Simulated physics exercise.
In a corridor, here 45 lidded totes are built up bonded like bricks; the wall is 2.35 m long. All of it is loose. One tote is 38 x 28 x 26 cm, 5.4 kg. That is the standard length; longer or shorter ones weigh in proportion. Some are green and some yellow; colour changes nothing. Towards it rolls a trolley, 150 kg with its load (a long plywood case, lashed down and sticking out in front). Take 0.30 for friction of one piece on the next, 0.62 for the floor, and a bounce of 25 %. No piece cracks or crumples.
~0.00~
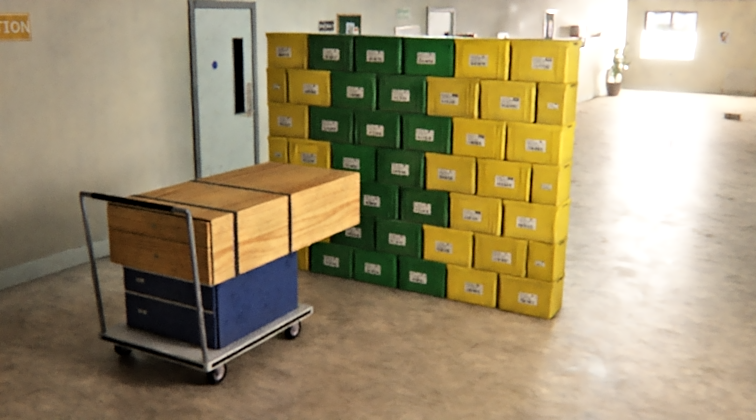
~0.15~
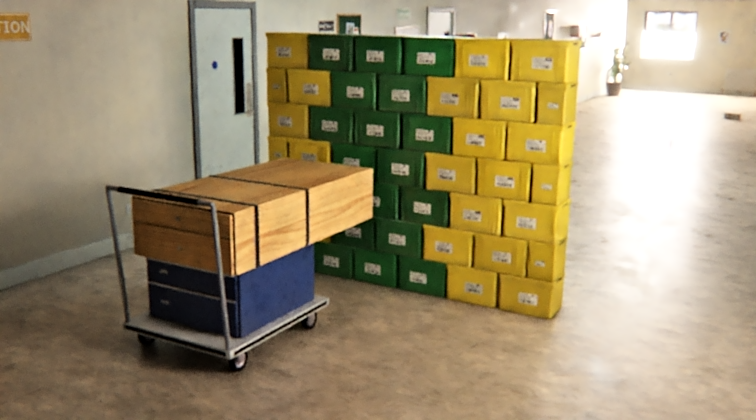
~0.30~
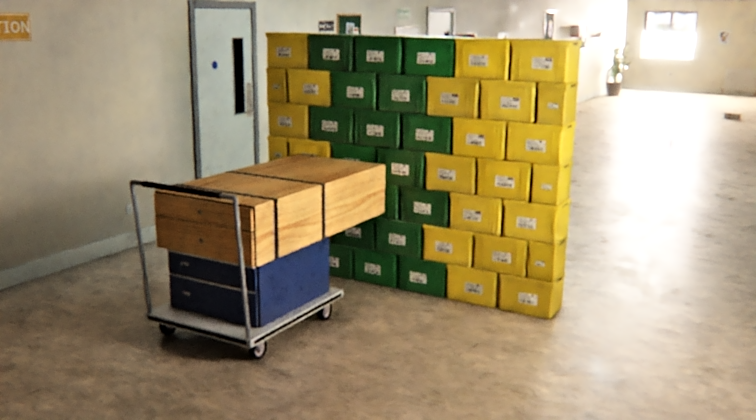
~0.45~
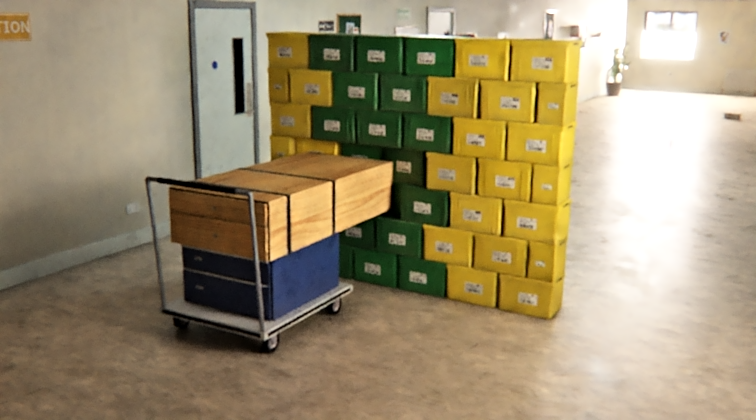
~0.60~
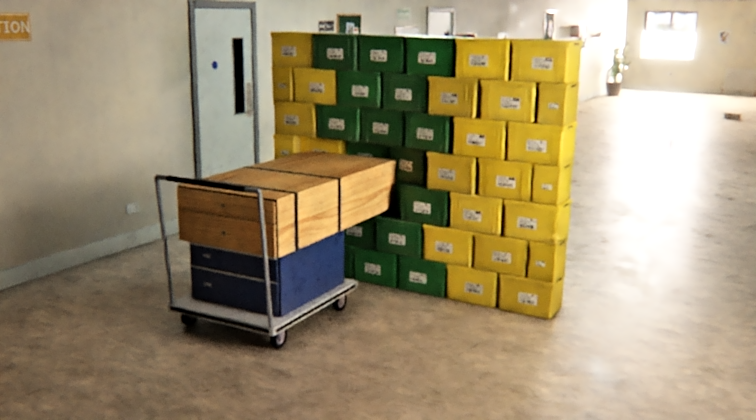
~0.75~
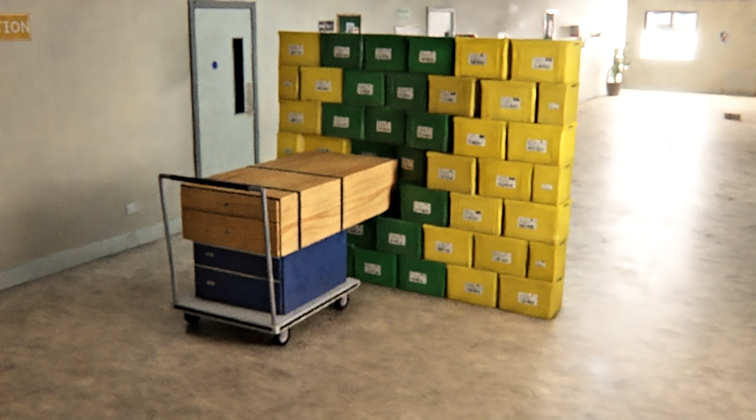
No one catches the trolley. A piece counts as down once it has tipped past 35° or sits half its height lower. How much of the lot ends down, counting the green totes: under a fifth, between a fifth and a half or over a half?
The part is upwards of a half.
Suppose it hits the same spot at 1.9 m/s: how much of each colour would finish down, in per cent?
Then yellow 40, green 60 per cent.
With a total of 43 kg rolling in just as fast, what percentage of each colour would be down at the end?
In that case yellow 0, green 0 per cent.
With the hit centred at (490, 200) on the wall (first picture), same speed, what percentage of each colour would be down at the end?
In that case yellow 40, green 50 per cent.
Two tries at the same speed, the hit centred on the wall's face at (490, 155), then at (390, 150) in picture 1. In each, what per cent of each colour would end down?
Yellow 40 then 30, green 20 then 70 per cent.
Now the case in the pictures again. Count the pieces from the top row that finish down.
5 from that row.
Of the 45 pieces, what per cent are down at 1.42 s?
0 per cent by then.
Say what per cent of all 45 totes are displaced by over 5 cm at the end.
It is 50 per cent.
After 1.42 s, load 23 cm past the wall's line, stopped; none of the 18 green totes down (1 of 45 in all colours); top green tote leaning 28°, 10 cm lower; top yellow tote leaning 27°.
After 1.88 s, load 23 cm past the wall's line, stopped; 12 of the 18 green totes down (22 of 45 in all colours); top green tote leaning 74°, 1.18 m lower; top yellow tote leaning 74°, 99 cm lower.
At rest (3.4 s), load 23 cm past the wall's line, stopped; 12 of the 18 green totes down (22 of 45 in all colours); top green tote on its side; top yellow tote upside down. That is 67 per cent. As the last picture would show them, middles, top green tote near (531, 214).
